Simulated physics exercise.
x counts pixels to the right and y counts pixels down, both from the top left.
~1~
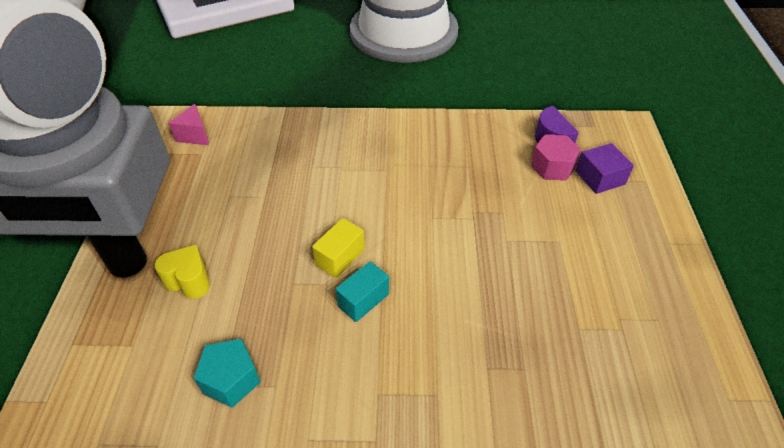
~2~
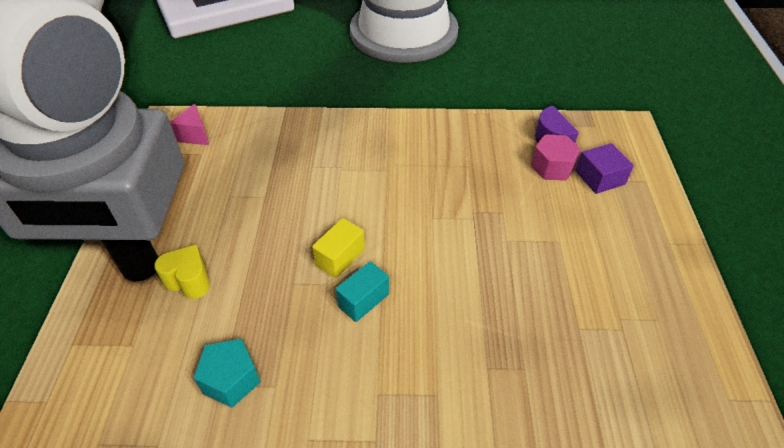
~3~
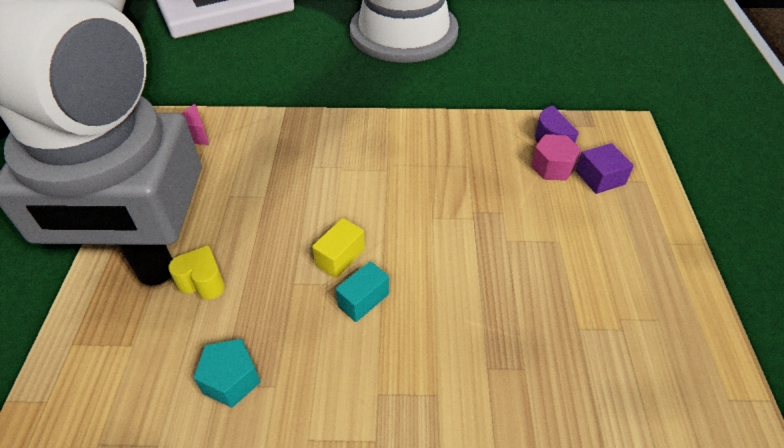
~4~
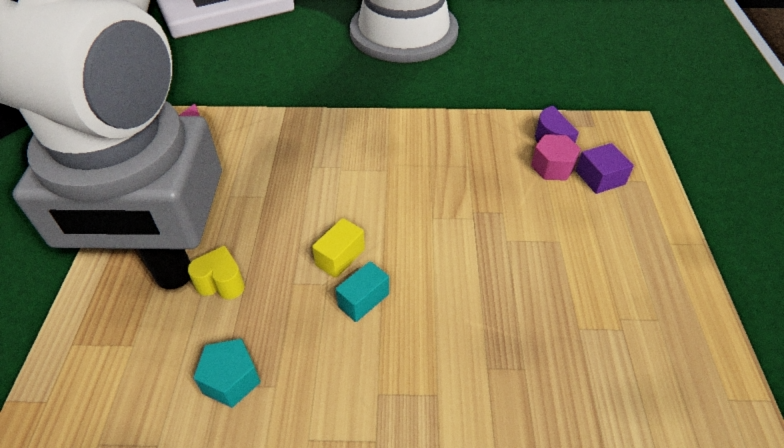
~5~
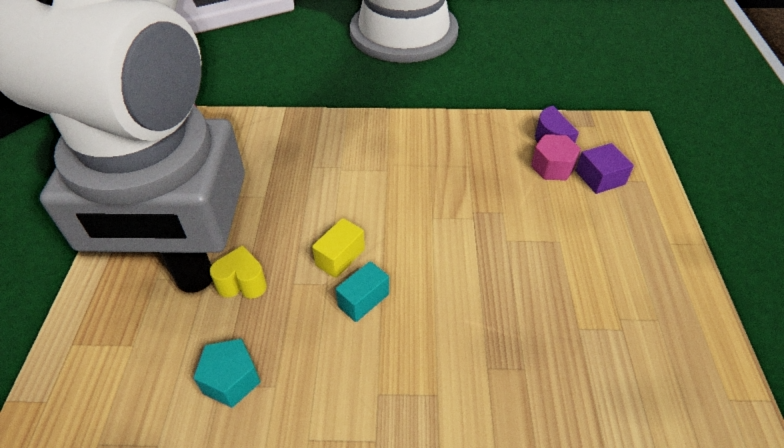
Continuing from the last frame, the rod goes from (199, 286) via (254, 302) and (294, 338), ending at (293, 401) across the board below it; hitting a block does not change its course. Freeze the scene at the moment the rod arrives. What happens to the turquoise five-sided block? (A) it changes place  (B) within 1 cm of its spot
Choice B: Within 1 cm of its spot.
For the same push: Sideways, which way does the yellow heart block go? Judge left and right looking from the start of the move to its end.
Answer: Leftward.
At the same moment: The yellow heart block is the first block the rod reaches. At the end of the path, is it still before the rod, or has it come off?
When the path is over, you would find the yellow heart block off to the side or behind the rod.
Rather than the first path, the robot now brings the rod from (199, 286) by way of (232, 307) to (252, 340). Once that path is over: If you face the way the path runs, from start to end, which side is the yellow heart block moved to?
Facing the way the path runs, start to end, you'll find the yellow heart block has shifted left.
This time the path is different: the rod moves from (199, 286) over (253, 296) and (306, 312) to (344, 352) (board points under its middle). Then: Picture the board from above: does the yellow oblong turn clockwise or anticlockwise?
From above, the yellow oblong will be seen to turn clockwise.
On the path given first. One third of the way, rod at (253, 295); yellow heart block at (285, 262), turned 70° anticlockwise.
Two thirds of the way, rod at (292, 331); yellow heart block at (293, 263), turned 95° anticlockwise.
At the end, rod at (291, 394); turquoise five-sided block unmoved; yellow heart block at (293, 263), turned 95° anticlockwise.
